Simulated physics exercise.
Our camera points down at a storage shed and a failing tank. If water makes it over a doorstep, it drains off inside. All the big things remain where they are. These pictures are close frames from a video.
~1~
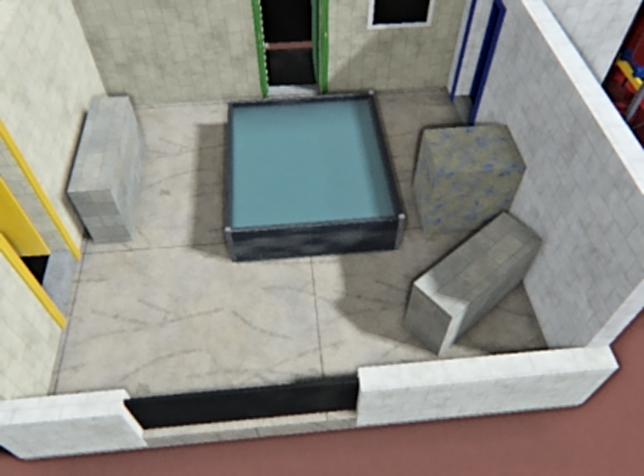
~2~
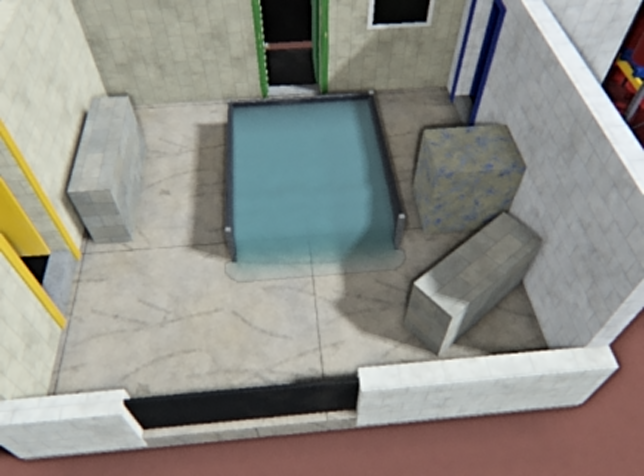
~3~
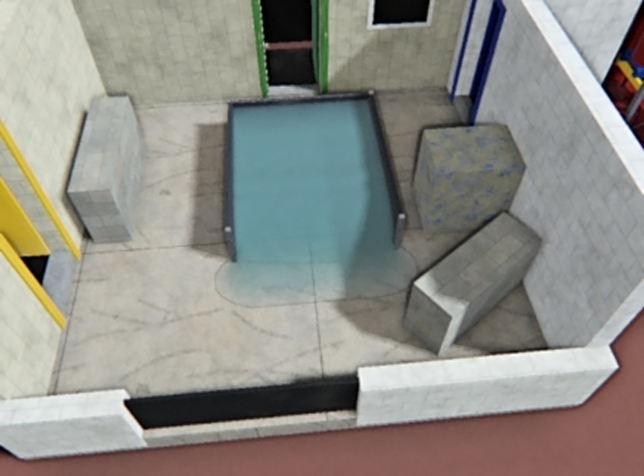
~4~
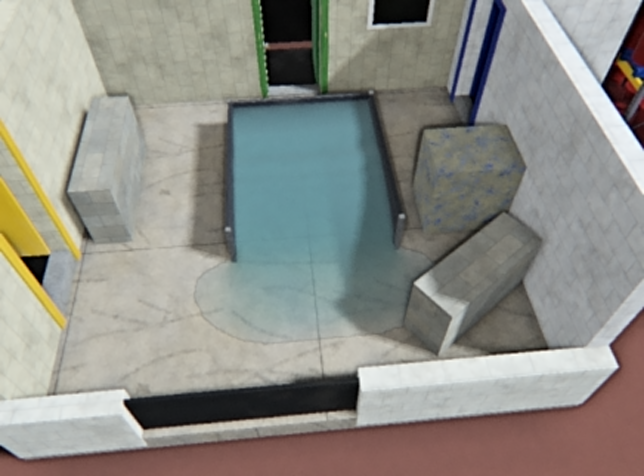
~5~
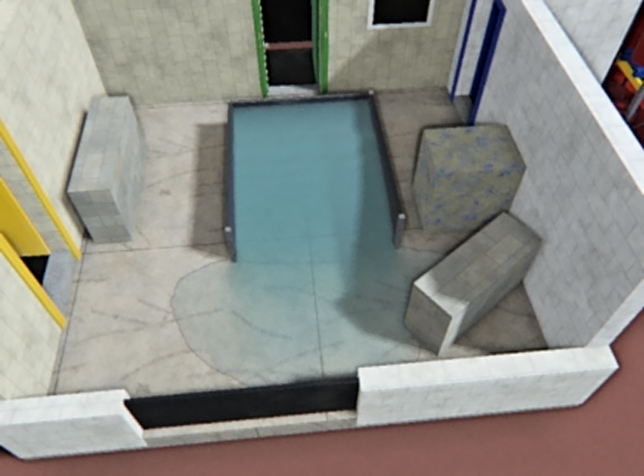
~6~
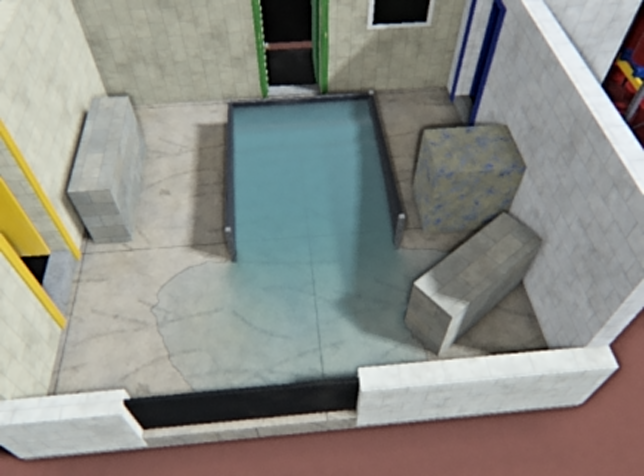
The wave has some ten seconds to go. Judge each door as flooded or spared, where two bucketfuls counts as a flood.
The blue door is spared, the green door is spared, the yellow door is spared.
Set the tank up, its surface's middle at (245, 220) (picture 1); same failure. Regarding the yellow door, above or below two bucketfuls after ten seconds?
I'd say the yellow door comes up short.
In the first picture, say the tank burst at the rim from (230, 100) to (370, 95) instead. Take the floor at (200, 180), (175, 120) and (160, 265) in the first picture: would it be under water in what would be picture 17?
Point one not reached; point two reached; point three not reached.
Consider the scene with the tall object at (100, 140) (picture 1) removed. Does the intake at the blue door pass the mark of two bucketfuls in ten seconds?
Turns out blue keeps within bounds.
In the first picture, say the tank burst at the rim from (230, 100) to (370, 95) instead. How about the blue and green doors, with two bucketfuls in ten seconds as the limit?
Blue door: Exceeds it; green door: Exceeds it.
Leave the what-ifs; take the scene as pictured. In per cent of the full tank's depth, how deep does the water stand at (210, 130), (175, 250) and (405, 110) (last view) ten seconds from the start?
About 25, 18, 20 %.
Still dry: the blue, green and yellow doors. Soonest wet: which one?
That is the yellow-painted one.
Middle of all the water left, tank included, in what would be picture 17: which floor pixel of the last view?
At roughly (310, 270).
A moment on, water covers 30 % of the floor; the blue door not reached, the green door not reached, the yellow door not reached.
Next, water covers 40 % of the floor; the blue door not reached, the green door not reached, the yellow door not reached.
Then, water covers 55 % of the floor; the blue door not reached, the green door not reached, the yellow door wet at the sill, nothing in.
Later, water covers 85 % of the floor; the blue door wet at the sill, nothing in, the green door wet at the sill, nothing in, the yellow door wet at the sill, nothing in.
In the end, water covers 95 % of the floor; the blue door wet at the sill, nothing in, the green door under two buckets in, the yellow door wet at the sill, nothing in.
